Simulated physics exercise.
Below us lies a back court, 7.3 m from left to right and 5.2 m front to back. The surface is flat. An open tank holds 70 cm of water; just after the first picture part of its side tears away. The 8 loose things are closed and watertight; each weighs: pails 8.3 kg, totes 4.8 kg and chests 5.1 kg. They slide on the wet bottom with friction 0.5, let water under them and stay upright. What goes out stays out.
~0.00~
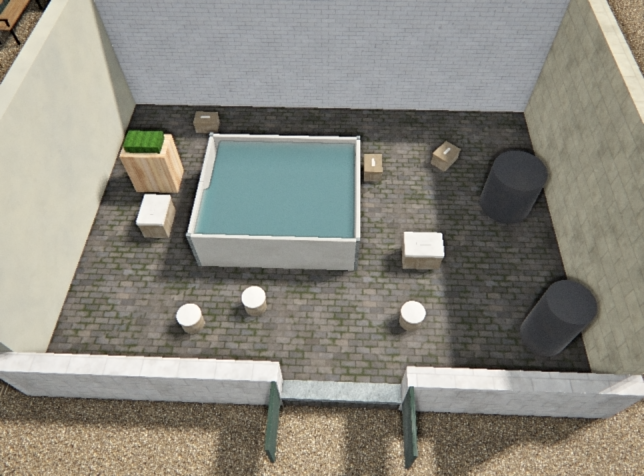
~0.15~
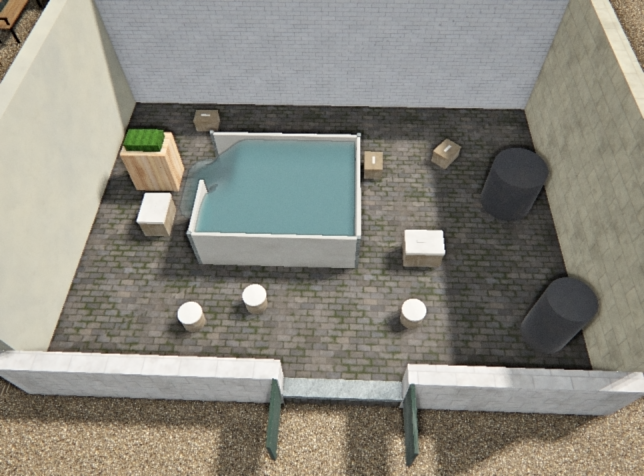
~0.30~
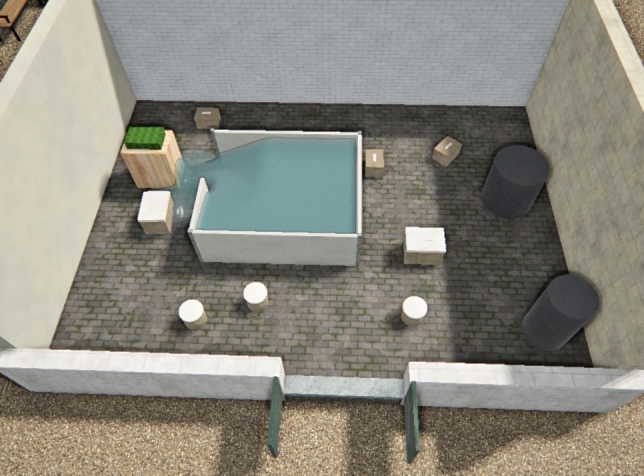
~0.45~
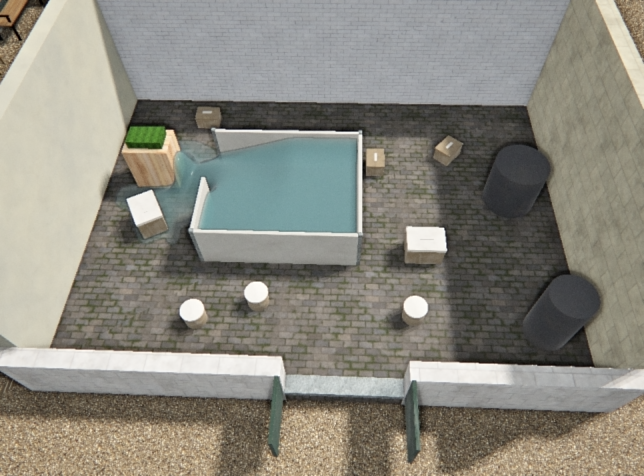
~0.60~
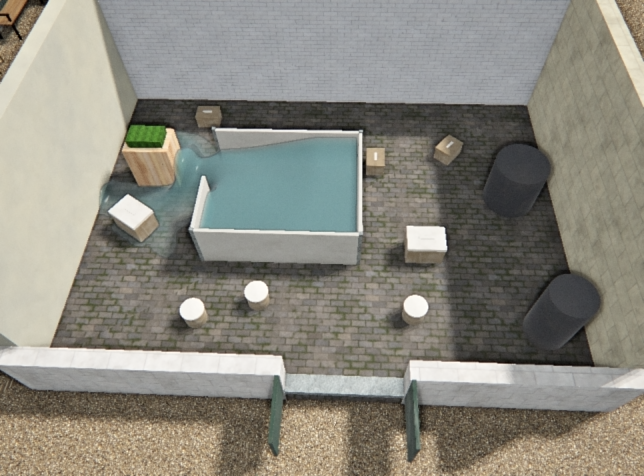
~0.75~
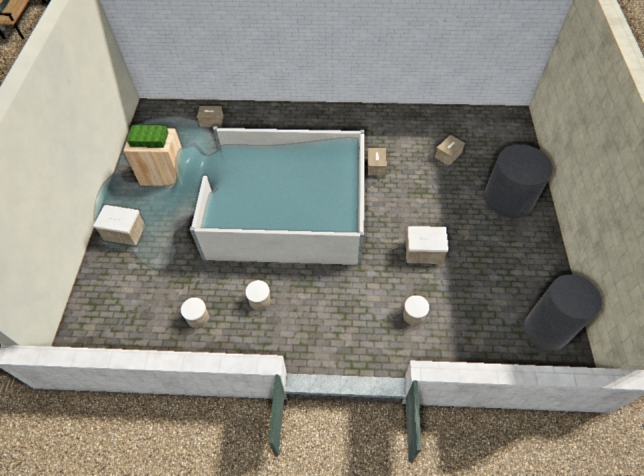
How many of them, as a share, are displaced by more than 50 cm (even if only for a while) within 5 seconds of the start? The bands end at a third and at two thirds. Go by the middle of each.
It is from one to two thirds.
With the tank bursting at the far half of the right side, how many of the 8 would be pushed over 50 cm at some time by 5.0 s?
Then 2.
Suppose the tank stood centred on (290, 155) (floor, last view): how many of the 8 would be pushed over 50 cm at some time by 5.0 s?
In that case 3 of them.
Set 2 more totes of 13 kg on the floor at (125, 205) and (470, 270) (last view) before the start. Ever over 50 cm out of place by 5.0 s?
In turn: Past it, under.
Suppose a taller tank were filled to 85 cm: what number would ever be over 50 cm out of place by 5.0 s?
Then 7.
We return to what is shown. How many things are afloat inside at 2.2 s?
1 of them.
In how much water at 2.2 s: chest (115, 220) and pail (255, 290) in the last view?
Roughly 14 and 0 cm.
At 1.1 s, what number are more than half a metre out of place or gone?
By then 1.
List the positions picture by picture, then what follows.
In the first frame, a chest at (153, 209) rests on the ground; a tote at (205, 117), on the bottom; water covers 4.3 m2; 0 of 8 have shifted.
In the second frame, a chest at (154, 207), on the bottom; a tote at (206, 116), on the bottom; 4.9 m2 under water; 0 of 8 have shifted.
In the third frame, a chest at (154, 205), on the bottom; a tote at (206, 113) rests on the ground; 5.5 m2 under water; 0 of 8 have shifted.
In the fourth frame, a chest at (144, 207) rests on the ground, 17 cm from its start; a tote at (207, 113) rests on the ground; water covers 6.2 m2; 1 of 8 have shifted.
In the fifth frame, a chest at (130, 211), on the bottom, 39 cm from its start; a tote at (208, 112) rests on the ground; water covers 7.1 m2; 1 of 8 have shifted.
In the sixth frame, a chest at (116, 218), on the bottom, 64 cm from its start; a tote at (209, 112), on the bottom; 8.2 m2 under water; 1 of 8 have shifted.
After 1.1 s 1 of 8 are over 50 cm from their spots; 0 afloat.
After 2.2 s 2 of 8 are over 50 cm from their spots; 1 afloat.
After 3.5 s 2 of 8 are over 50 cm from their spots; 1 afloat.
After 5.0 s 3 of 8 are over 50 cm from their spots, and 3 have been at some point; 2 afloat.
